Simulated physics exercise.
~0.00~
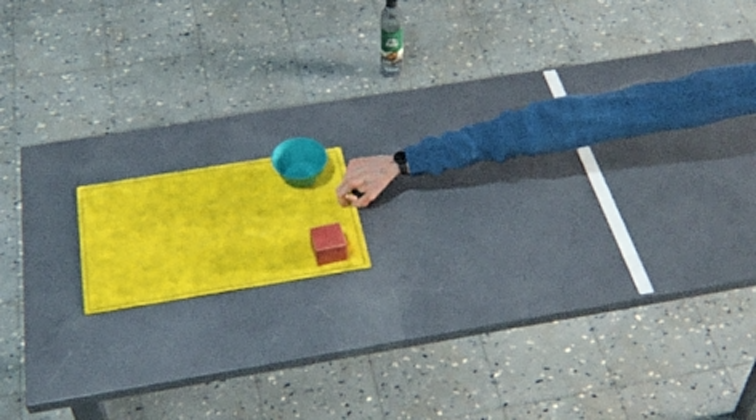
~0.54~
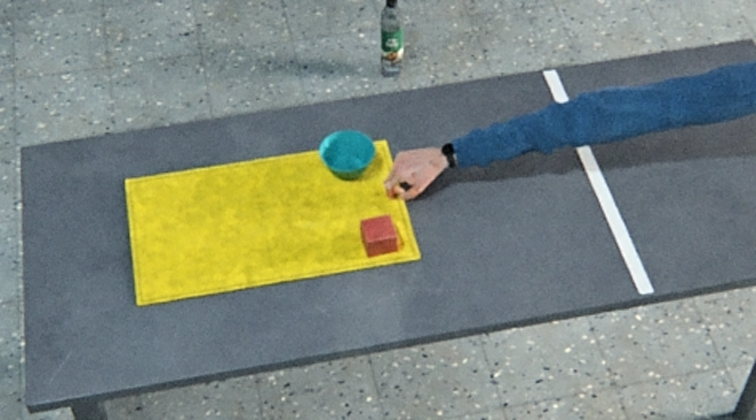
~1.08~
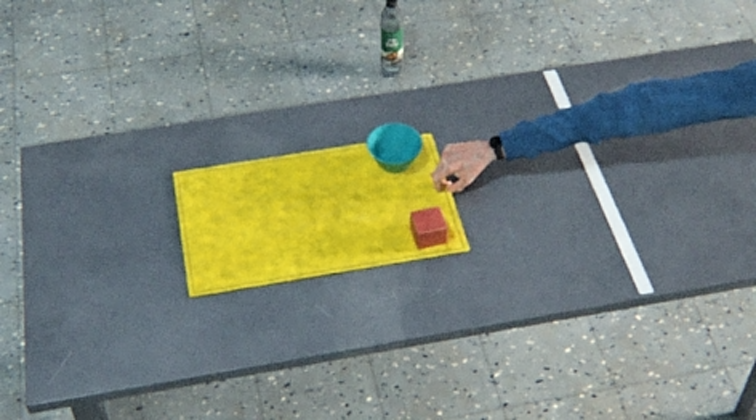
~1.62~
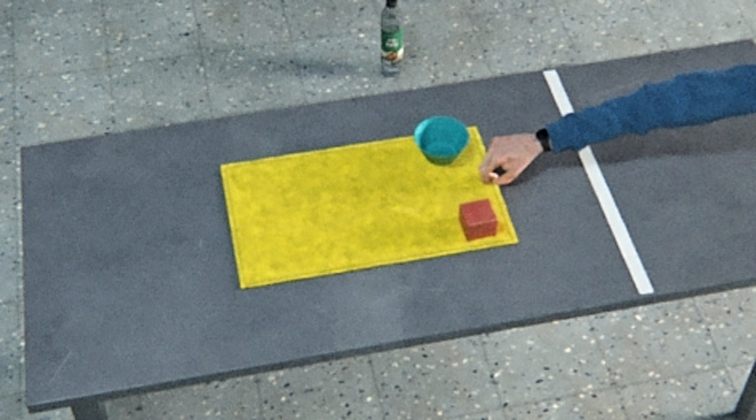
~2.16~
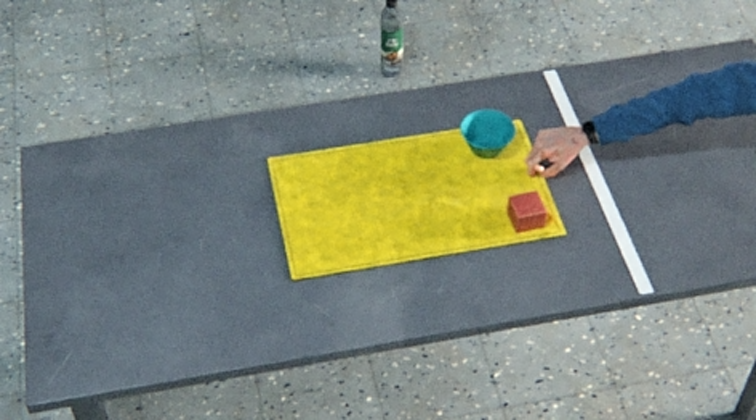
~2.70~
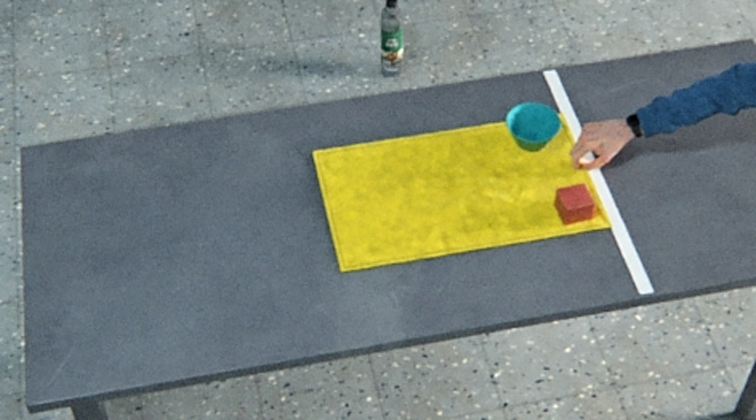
In the video, a hand pulls a yellow cloth to the right along a dark table, carrying a red block and a turquoise bowl, until its leading edge reaches a white tape line, with both objects still resting on the cloth.
